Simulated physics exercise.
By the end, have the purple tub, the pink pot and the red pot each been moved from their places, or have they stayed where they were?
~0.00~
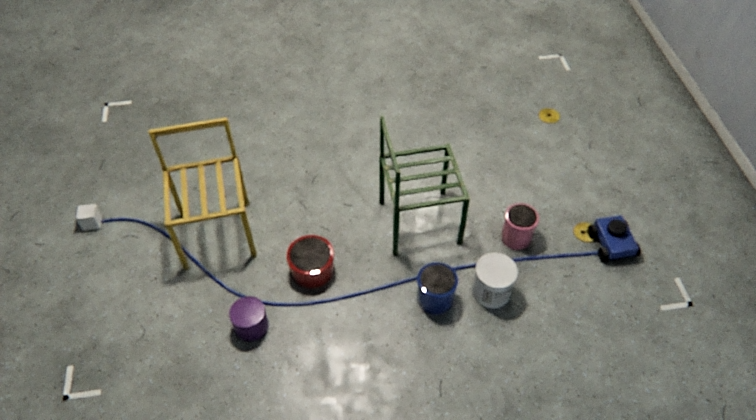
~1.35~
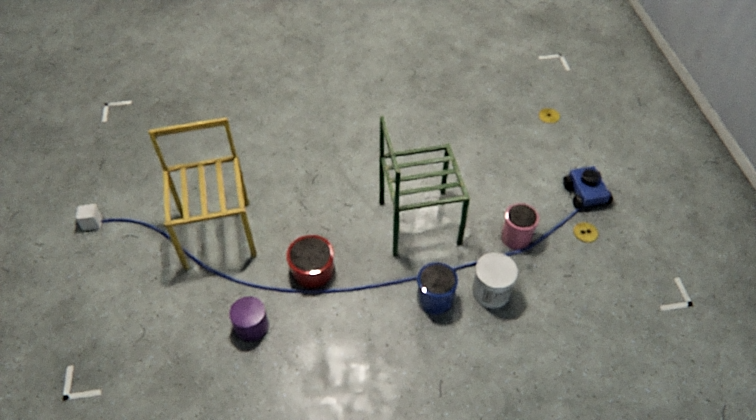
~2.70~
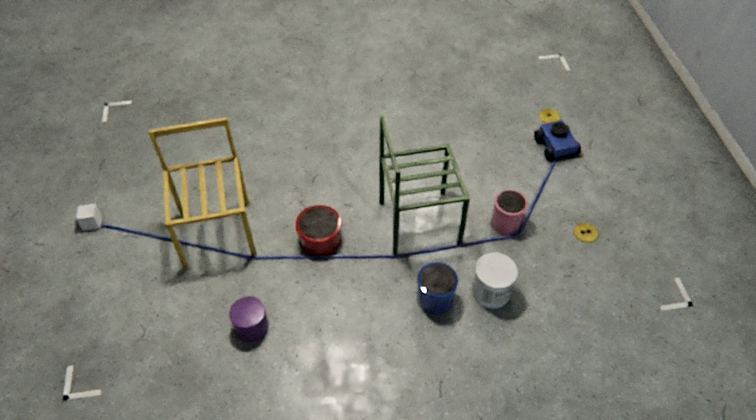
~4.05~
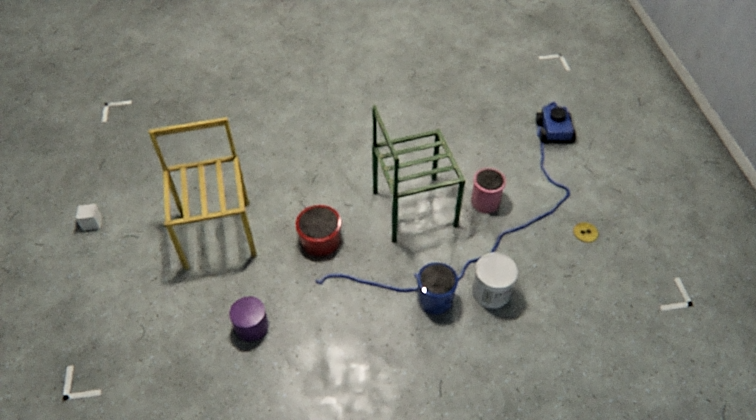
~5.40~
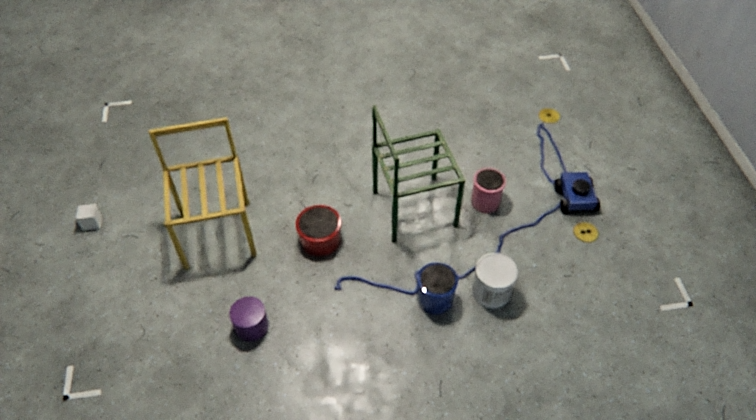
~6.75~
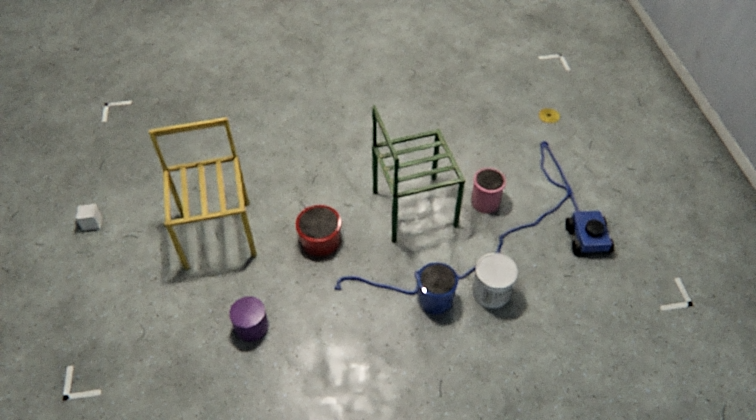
The pink pot and the red pot have both been shifted from their places, while the purple tub stays practically where it was.
The footage shows a blue cart pulling a blue cord across a grey floor, dragging it against a red pot and a pink pot, which shift, before the cord comes free of the white block; the cart then turns back down and ends at the right, the cord lying slack.
